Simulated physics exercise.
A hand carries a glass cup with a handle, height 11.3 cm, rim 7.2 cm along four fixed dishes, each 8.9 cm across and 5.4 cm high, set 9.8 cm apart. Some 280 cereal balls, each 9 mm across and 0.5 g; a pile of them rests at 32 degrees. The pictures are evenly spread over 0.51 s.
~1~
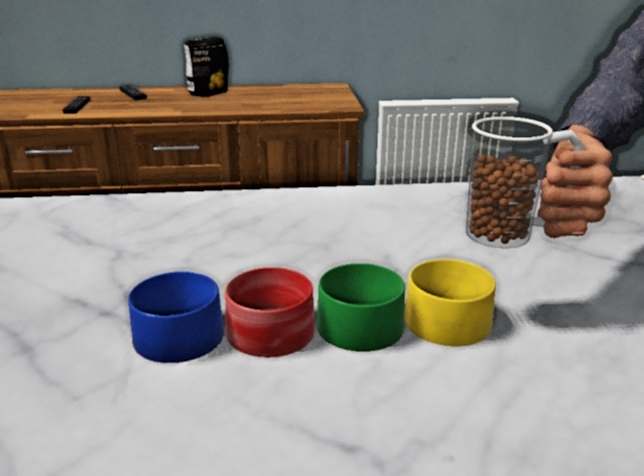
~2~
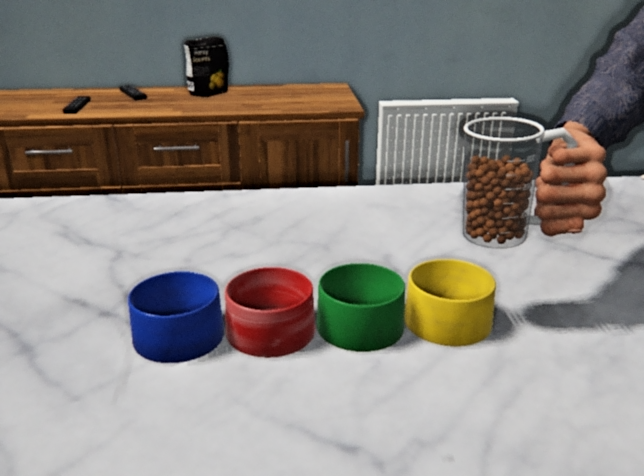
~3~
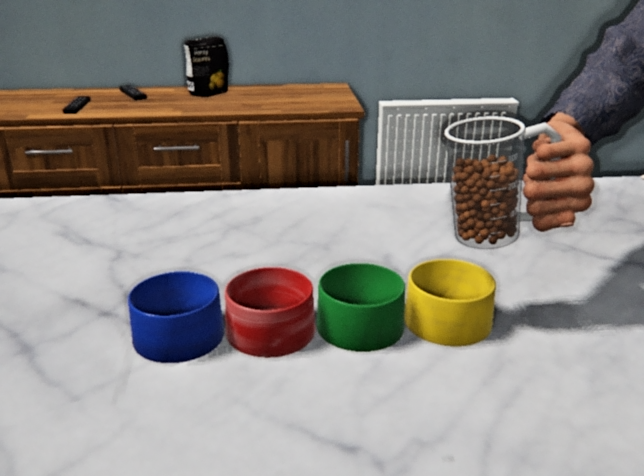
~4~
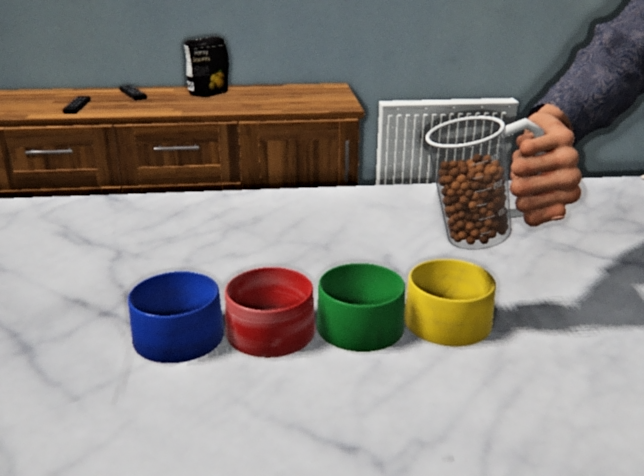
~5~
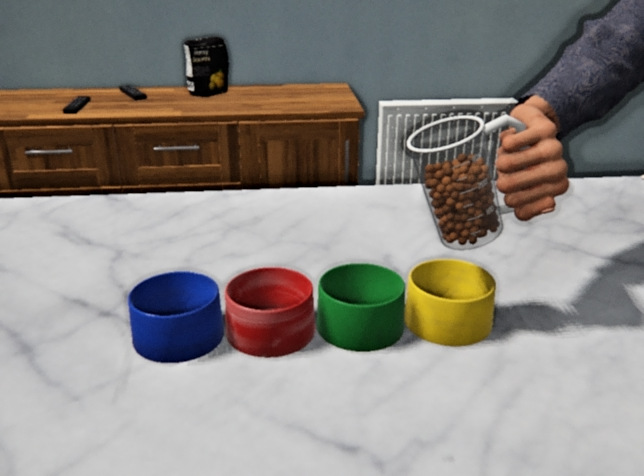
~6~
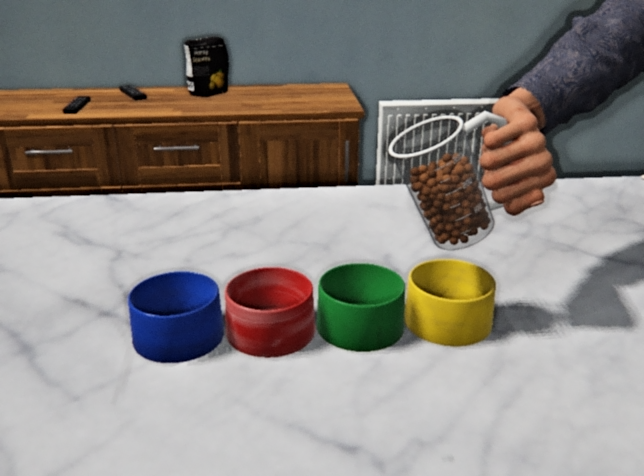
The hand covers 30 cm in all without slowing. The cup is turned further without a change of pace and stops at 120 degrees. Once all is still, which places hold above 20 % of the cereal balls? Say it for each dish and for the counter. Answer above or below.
Red below, blue above, green below, yellow below, counter above.
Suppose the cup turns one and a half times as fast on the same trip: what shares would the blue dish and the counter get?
In that case blue 50; counter 10.
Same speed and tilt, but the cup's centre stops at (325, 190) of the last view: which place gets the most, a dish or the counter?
Most goes to: Red.
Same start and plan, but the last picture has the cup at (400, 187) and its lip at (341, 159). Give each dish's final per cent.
Red 0; blue 80; green 0; yellow 0.
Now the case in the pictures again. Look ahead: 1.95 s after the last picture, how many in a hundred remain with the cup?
Roughly 10 per cent.
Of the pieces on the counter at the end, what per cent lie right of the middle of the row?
Roughly 0 per cent.
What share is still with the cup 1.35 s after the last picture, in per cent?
Some 100 per cent of the load.
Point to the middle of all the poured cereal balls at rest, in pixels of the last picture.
Near (159, 323).
Then, 0.81 s after the last picture, tilt 70 degrees; cup holds 100 %.
Then, 1.35 s after the last picture, tilt 101 degrees; cup holds 100 %.
Then, 1.95 s after the last picture, tilt 120 degrees; cup holds 10 %, blue 70 %.
In the end, red 0 %, blue 70 %, green 0 %, yellow 0 %, counter 30 %.
